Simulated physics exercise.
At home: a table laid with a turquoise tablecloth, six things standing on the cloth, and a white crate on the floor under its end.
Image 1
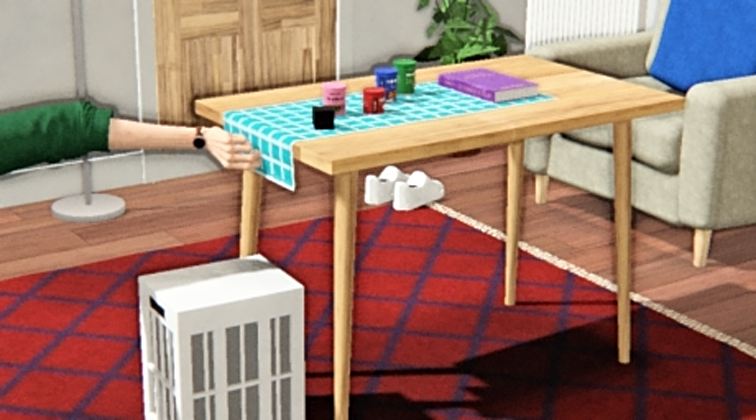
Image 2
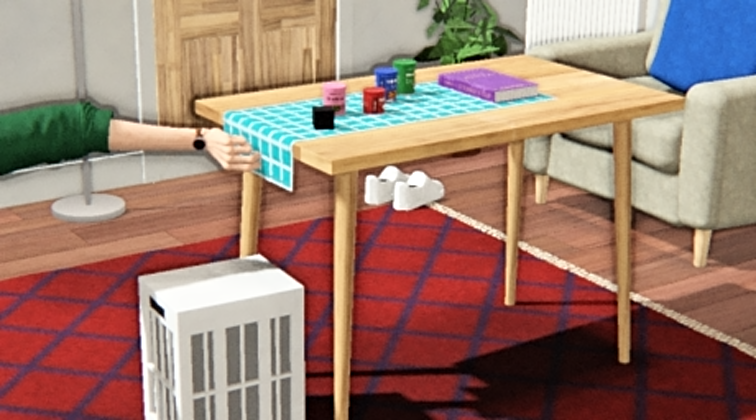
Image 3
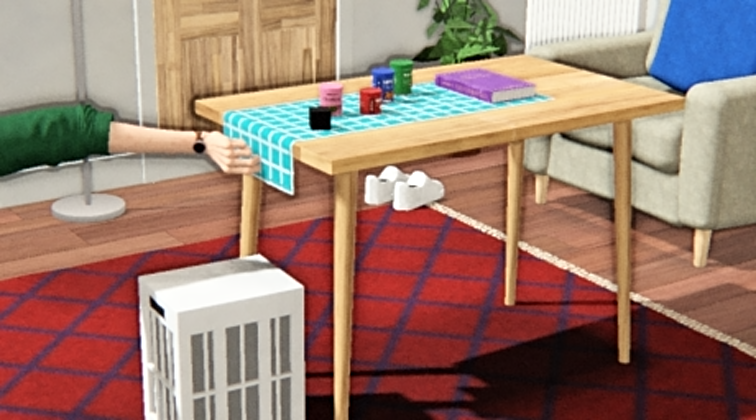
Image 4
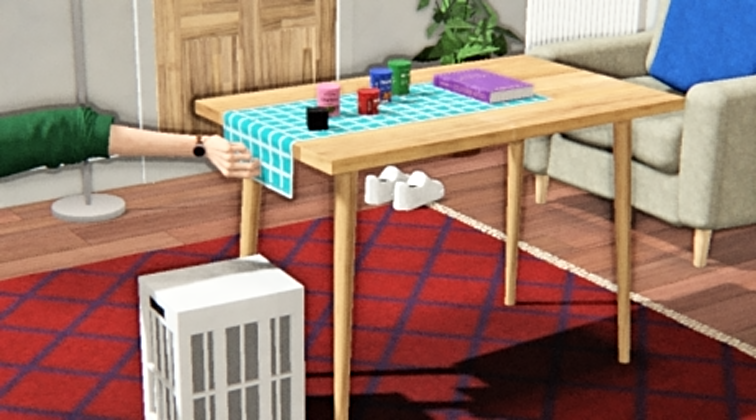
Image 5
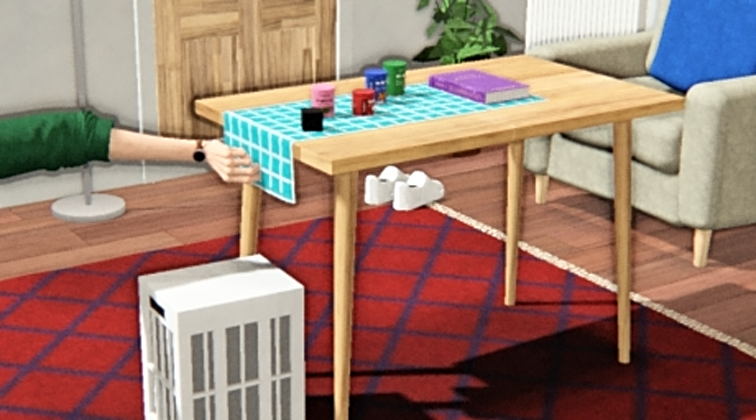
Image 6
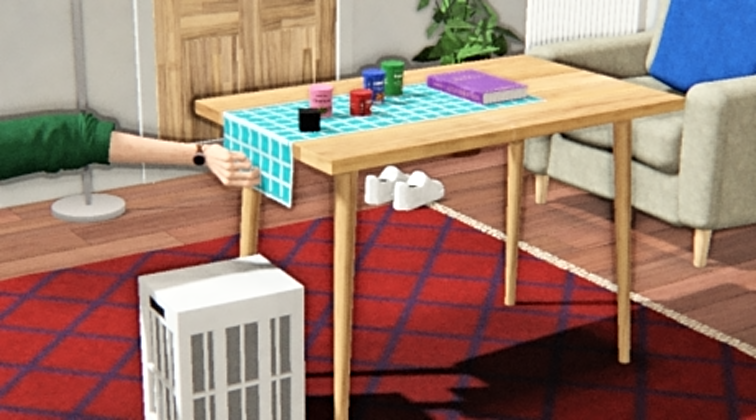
A hand in a green sleeve slowly pulled a turquoise checked cloth a little way over the table's left end, and the small colored pots and purple book on it shifted slightly left with it.
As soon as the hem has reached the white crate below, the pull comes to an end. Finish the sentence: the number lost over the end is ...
The number lost over the end is two.
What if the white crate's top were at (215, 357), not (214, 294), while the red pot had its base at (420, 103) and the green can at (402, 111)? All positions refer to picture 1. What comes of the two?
Red pot: Still up. Green can: Off.
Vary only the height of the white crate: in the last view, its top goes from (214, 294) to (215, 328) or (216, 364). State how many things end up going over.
In that event, 3 and 4.
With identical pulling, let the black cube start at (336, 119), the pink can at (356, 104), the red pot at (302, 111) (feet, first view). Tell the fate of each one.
Note - black cube lost, pink can retained, red pot lost.
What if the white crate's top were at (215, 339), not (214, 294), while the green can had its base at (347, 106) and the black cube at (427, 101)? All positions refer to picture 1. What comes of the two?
The green can is lost, the black cube stays put.
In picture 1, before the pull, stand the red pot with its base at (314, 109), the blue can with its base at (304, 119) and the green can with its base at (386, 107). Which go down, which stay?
Here's how it goes: The red pot ends up down, the blue can ends up down, and the green can makes it through.
Early on, hem near (257, 240); black cube gone.
Midway, hem on the crate; black cube and pink can gone.
Finally, hem on the crate; black cube and pink can gone. The answer is two.
